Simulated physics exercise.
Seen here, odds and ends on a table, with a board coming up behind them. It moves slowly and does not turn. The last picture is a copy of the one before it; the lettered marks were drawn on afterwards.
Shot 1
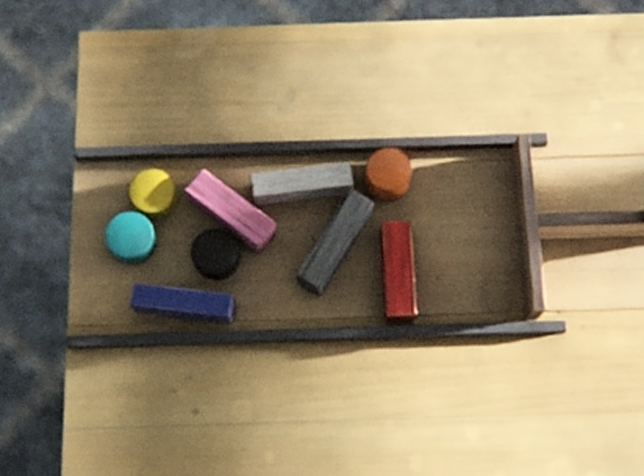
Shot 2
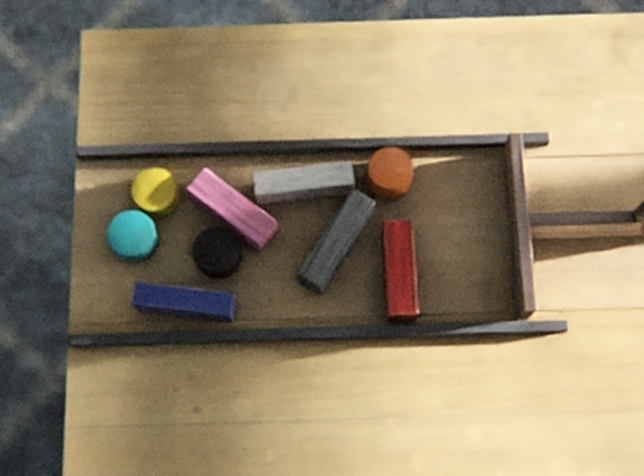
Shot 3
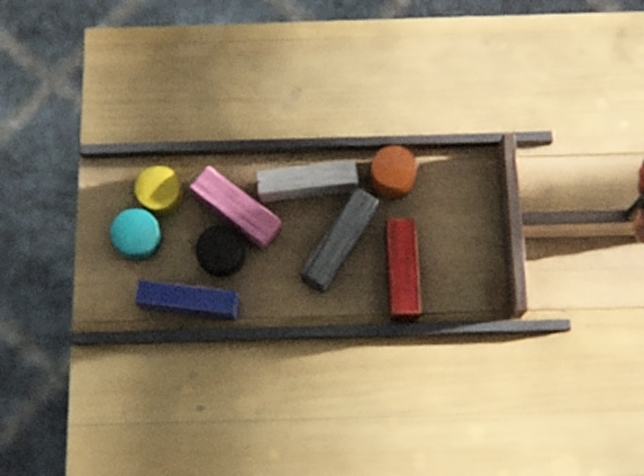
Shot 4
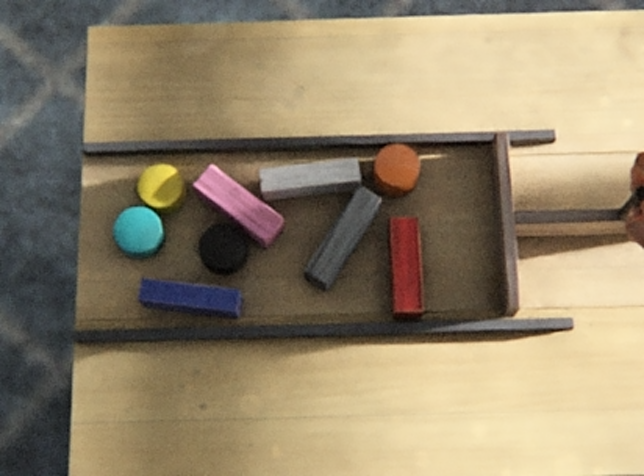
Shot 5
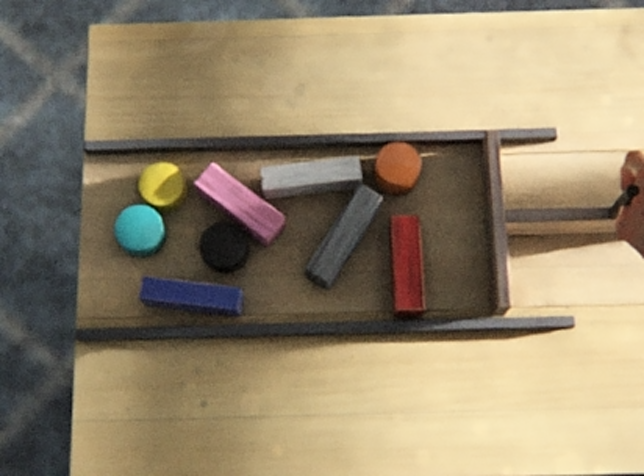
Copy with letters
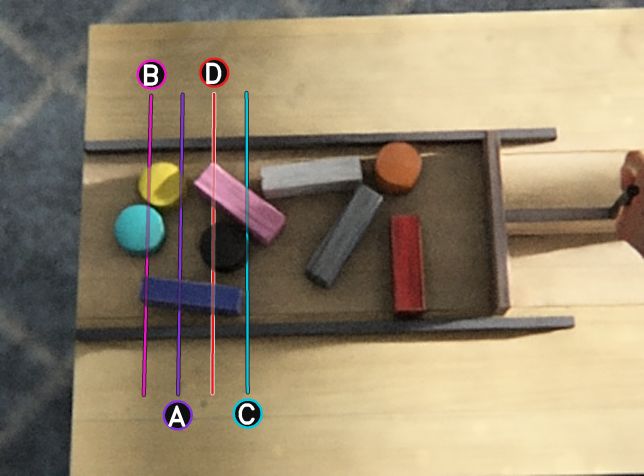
On a wooden table, a hand at right slowly pushing a dark board leftward between two rails toward scattered coloured blocks and discs.
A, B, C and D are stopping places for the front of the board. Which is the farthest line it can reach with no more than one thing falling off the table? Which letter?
Line D.
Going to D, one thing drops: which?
The yellow tin goes over.
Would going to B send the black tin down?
By then, yes.
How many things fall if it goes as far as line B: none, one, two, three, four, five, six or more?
In all, six or more.
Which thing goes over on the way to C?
The yellow tin.
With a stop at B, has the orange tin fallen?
No.
On the copy, A at (180, 238); B at (148, 239); C at (247, 236); D at (213, 237).
On D. First, board (396, 219); orange tin (364, 168); white bar (291, 175).
Then, board (293, 222); yellow tin (124, 183); pink stick (185, 208).
Finally, board (214, 224); yellow tin over the edge; turquoise tin (93, 247); one fallen.
By contrast, A drops three; B drops six; C is within the limit but short.
